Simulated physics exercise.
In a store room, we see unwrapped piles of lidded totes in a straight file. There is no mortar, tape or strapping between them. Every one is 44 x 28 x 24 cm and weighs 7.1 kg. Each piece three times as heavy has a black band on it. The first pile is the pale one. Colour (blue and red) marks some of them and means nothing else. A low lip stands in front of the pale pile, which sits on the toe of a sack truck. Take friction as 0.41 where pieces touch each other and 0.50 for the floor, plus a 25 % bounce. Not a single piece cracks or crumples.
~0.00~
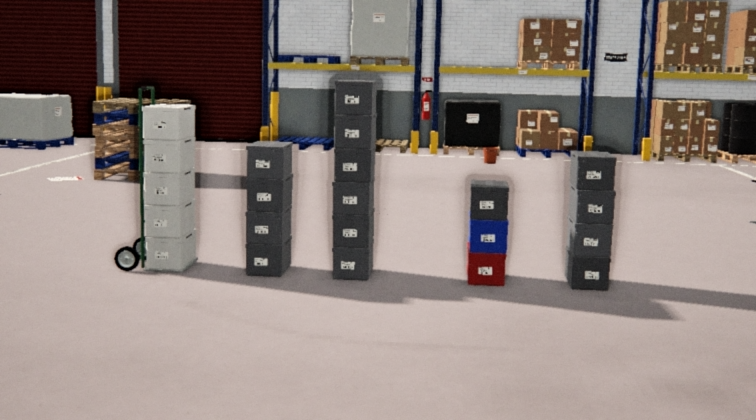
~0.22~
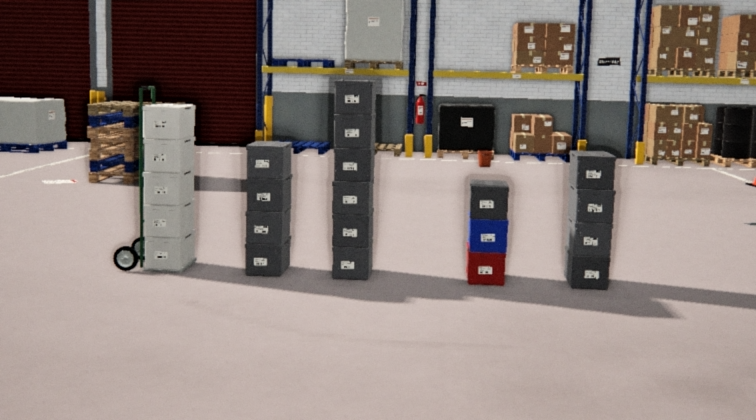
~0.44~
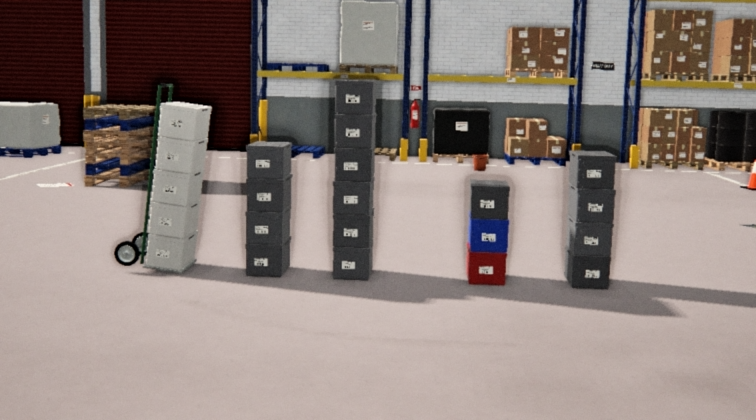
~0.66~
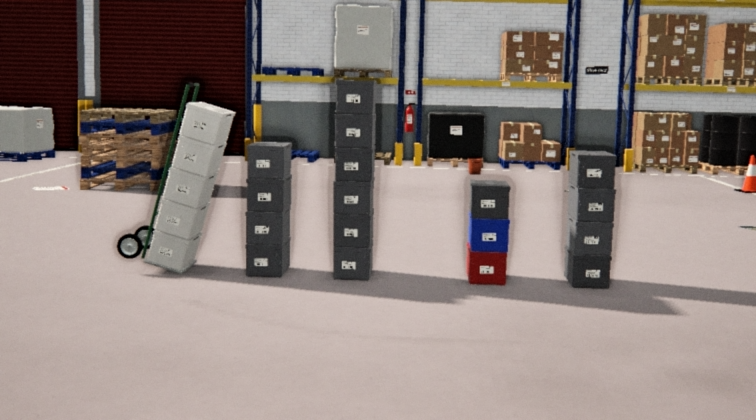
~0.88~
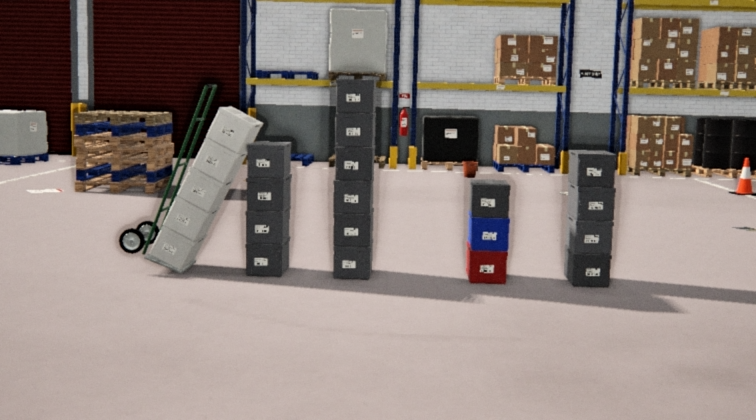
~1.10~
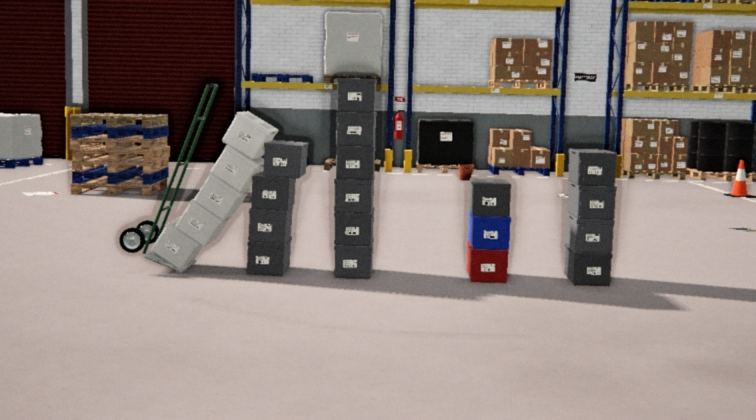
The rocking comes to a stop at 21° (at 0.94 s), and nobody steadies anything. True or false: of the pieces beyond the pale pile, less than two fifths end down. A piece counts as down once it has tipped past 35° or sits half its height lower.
False.
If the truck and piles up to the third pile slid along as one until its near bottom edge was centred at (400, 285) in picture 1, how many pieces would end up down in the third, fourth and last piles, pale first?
Result: Third pile 6, fourth pile 3, last pile 4.
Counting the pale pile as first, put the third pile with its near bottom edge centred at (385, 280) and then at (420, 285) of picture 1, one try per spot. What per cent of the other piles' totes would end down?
First 90, then 90 per cent.
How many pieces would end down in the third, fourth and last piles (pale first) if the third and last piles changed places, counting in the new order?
Pile by pile, you'd see third at 4, fourth at 1 and last at 0 down.
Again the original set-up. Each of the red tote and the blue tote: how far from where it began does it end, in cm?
Moved: Red 0, blue 40.
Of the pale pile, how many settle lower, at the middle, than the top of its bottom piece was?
I count 2 of the pale pieces.
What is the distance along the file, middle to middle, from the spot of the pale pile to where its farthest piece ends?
Distance: Near 140 cm.
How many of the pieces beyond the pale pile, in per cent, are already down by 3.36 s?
By then, 90 per cent.
Around 1.50 s, 5 of the pale pile down; none of the 17 other totes down, 6 disturbed.
Around 2.08 s, 5 of the pale pile down; 2 of the 17 other totes down.
Around 2.60 s, 5 of the pale pile down; 10 of the 17 other totes down; blue tote tipped 9°; red tote tipped 6°.
Around 3.36 s, 5 of the pale pile down; 15 of the 17 other totes down; blue tote on its side; red tote displaced 32 mm.
Finally (4.4 s), 5 of the pale pile down; 15 of the 17 other totes down; blue tote on its side; red tote displaced 32 mm. That is 88 per cent. Seen by the last camera, middles, blue tote near (530, 261), red tote near (491, 262).
